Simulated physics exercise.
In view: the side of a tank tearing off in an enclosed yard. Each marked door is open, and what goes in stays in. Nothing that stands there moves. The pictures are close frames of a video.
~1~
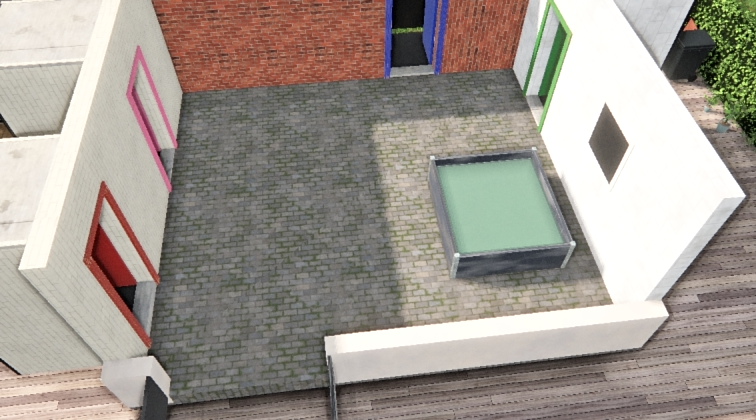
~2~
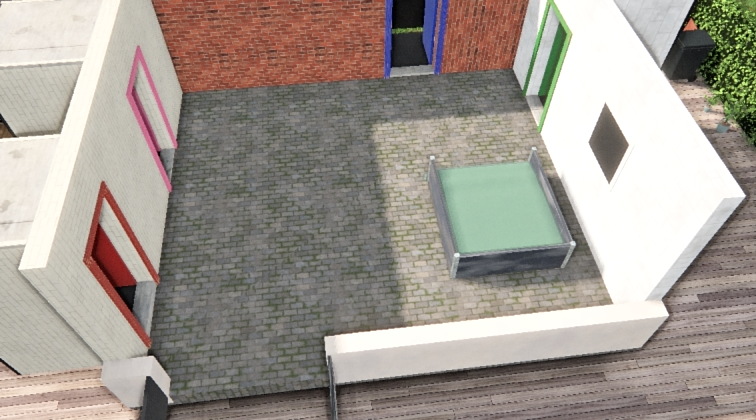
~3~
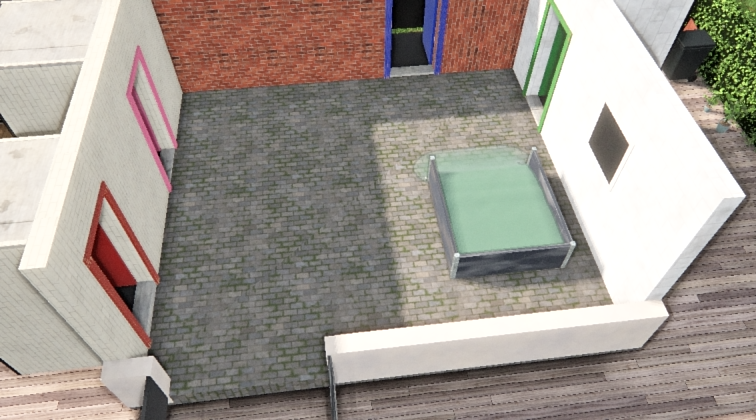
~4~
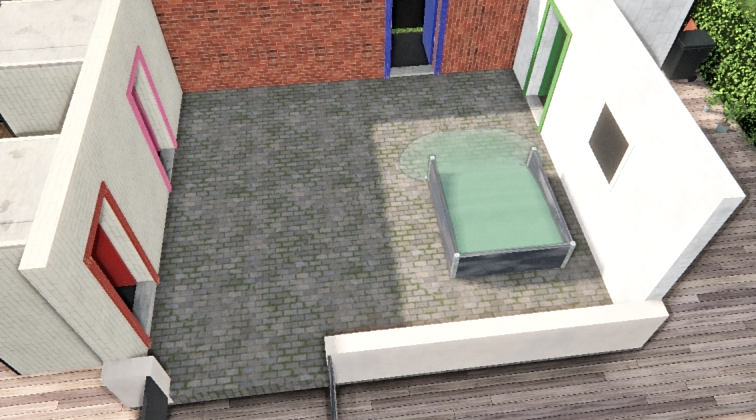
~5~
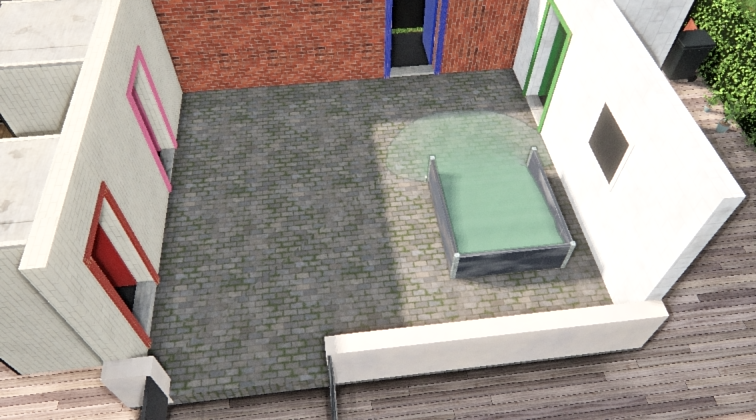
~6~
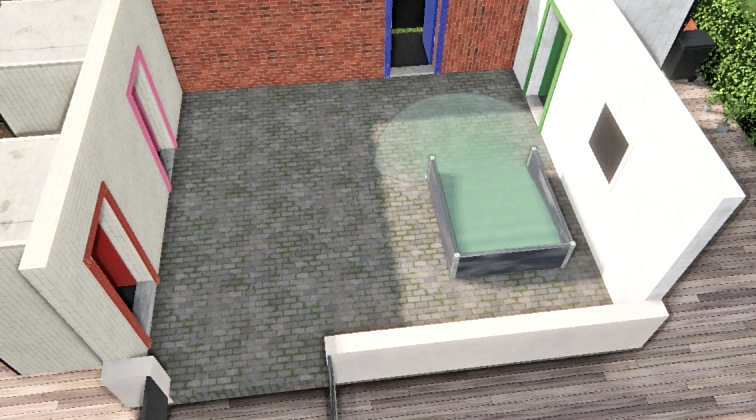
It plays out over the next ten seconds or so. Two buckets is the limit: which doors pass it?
The pink door takes more than that; the green door takes more than that; the blue door takes more than that; the red door stays under that.
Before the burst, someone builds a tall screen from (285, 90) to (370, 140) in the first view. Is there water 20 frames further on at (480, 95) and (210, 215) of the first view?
In that order: Wet, dry.
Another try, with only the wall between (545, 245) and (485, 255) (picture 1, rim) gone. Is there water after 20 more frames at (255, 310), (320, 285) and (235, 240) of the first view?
As listed: Wet, covered, awash.
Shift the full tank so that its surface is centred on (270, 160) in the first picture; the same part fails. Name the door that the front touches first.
I say the blue one.
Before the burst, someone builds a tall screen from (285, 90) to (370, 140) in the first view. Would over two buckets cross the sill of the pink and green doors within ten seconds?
My reading: The pink one stays under; the green one is over.
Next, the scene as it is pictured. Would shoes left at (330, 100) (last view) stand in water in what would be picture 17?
Answer: Covered.
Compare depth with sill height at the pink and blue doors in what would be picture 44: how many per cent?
Near 260 and 130 in a hundred.
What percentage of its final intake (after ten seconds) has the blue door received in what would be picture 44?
Near 100 in a hundred.
A moment on, water covers 25 % of the floor; the pink door not reached, the green door wet at the sill, nothing in, the blue door under two buckets in, the red door not reached.
Next, water covers 30 % of the floor; the pink door not reached, the green door under two buckets in, the blue door far over two buckets in, the red door not reached.
Then, water covers 35 % of the floor; the pink door not reached, the green door over two buckets in, the blue door far over two buckets in, the red door not reached.
Later, water covers 55 % of the floor; the pink door under two buckets in, the green door far over two buckets in, the blue door far over two buckets in, the red door not reached.
In the end, water covers 80 % of the floor; the pink door over two buckets in, the green door far over two buckets in, the blue door far over two buckets in, the red door wet at the sill, nothing in.
